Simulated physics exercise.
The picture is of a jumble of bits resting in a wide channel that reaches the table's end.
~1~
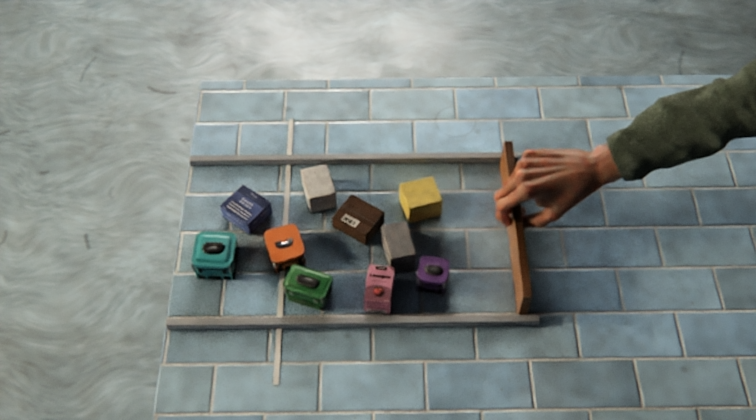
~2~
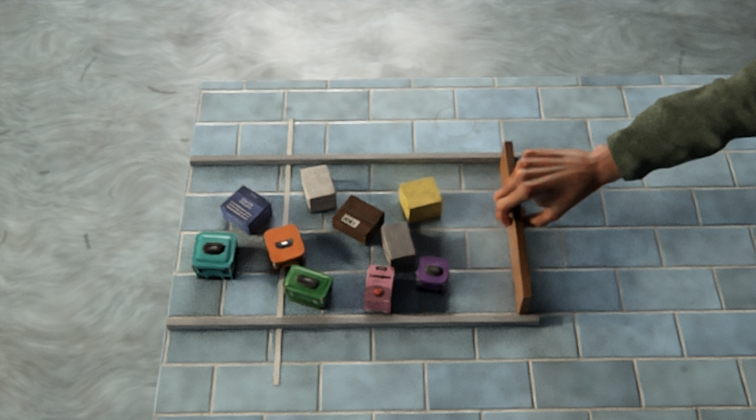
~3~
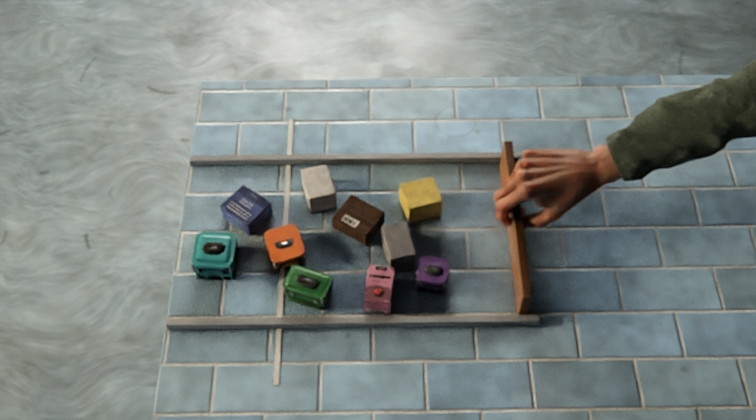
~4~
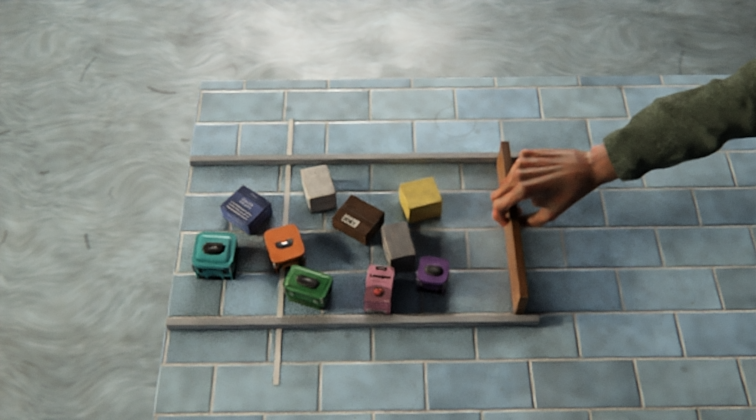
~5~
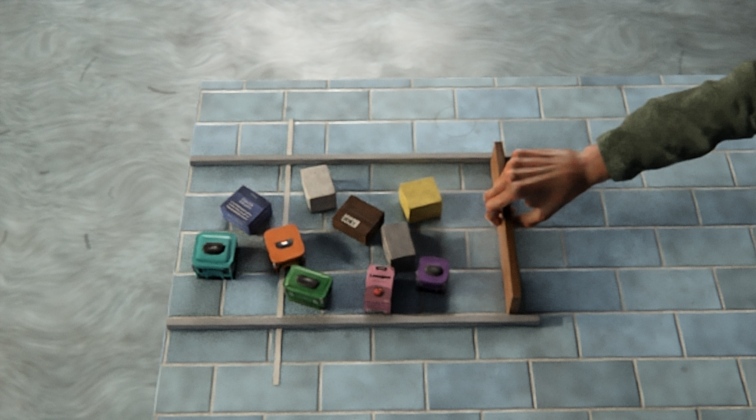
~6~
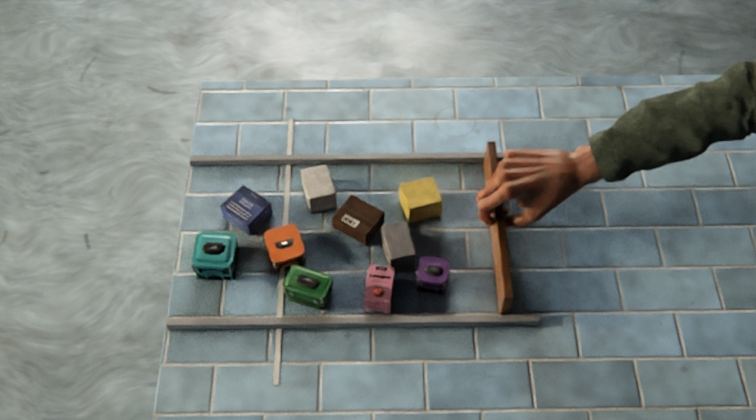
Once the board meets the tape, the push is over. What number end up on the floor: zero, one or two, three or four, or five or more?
Fails to push any off.
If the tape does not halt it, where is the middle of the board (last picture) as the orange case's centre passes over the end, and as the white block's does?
When the orange case crosses, the middle is near (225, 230); when the white block crosses, near (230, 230).
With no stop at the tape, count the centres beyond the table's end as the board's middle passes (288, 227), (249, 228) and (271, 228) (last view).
The numbers are 0, 3 and 1.
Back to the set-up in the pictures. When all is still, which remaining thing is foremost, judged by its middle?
The one you want is the turquoise case.
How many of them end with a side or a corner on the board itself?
3.
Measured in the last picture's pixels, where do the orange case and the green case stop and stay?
In the last view, the middles sit near (224, 256) and near (202, 292).
Early on, none off yet; turquoise case at rest near (216, 255); blue box at rest near (247, 209); orange case at rest near (285, 249).
Finally, the number that fall off is zero.
